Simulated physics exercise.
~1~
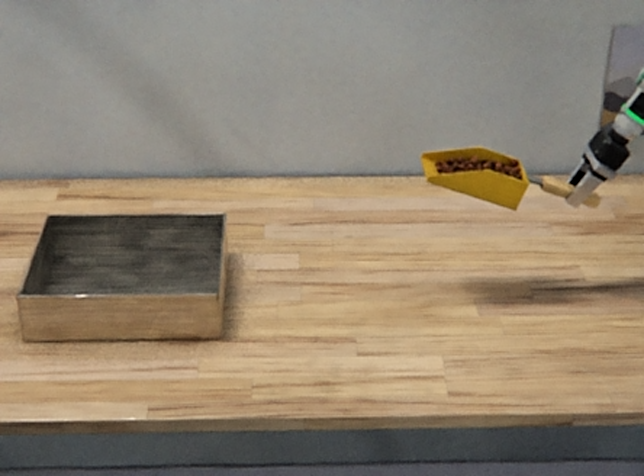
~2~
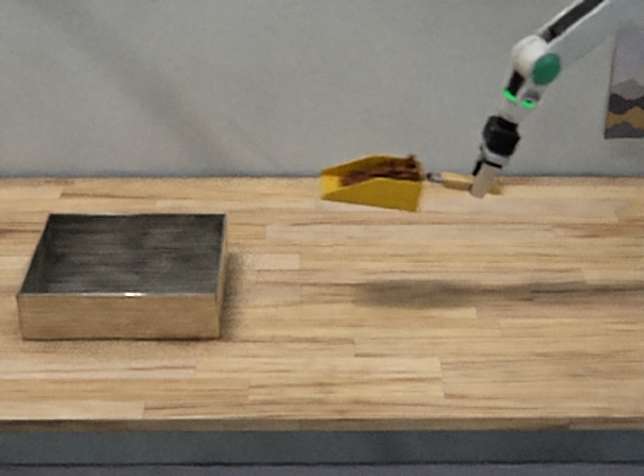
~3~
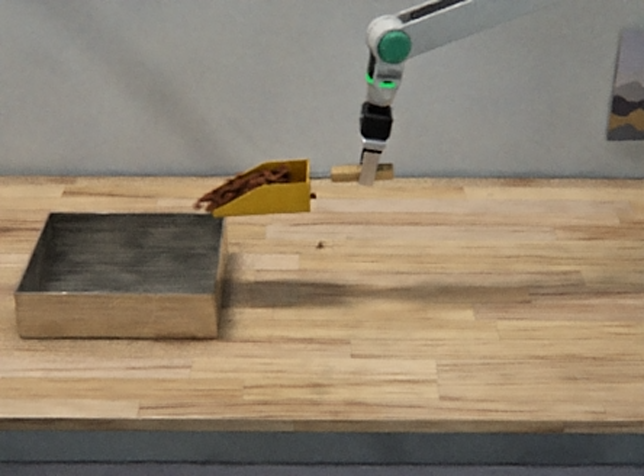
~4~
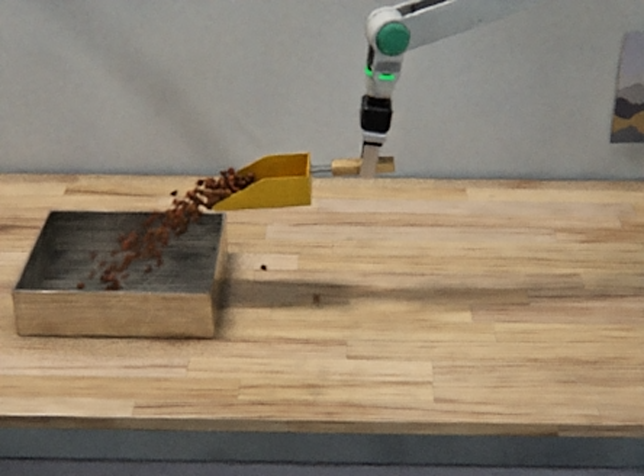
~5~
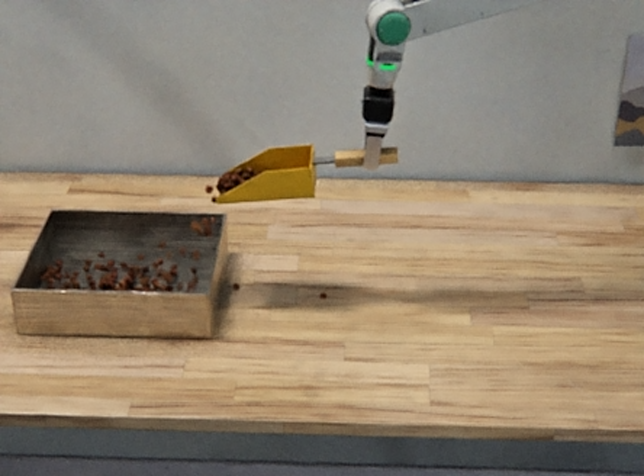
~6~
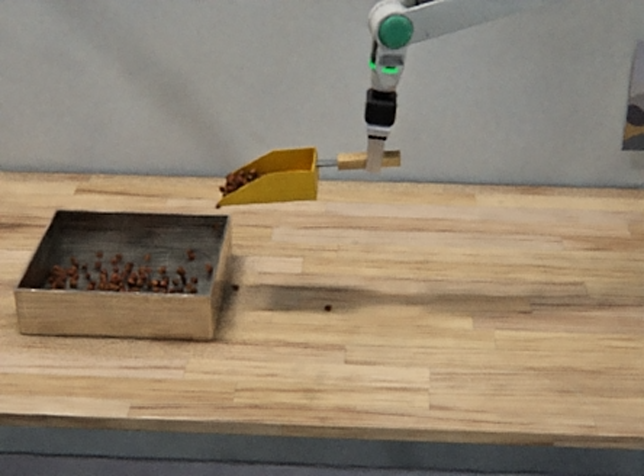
On a wooden table against a grey wall, a robot arm carried a yellow scoop of brown pellets left towards an open box and tipped it slightly, spilling most of them inside; a few dropped on the table and some stayed in the scoop.
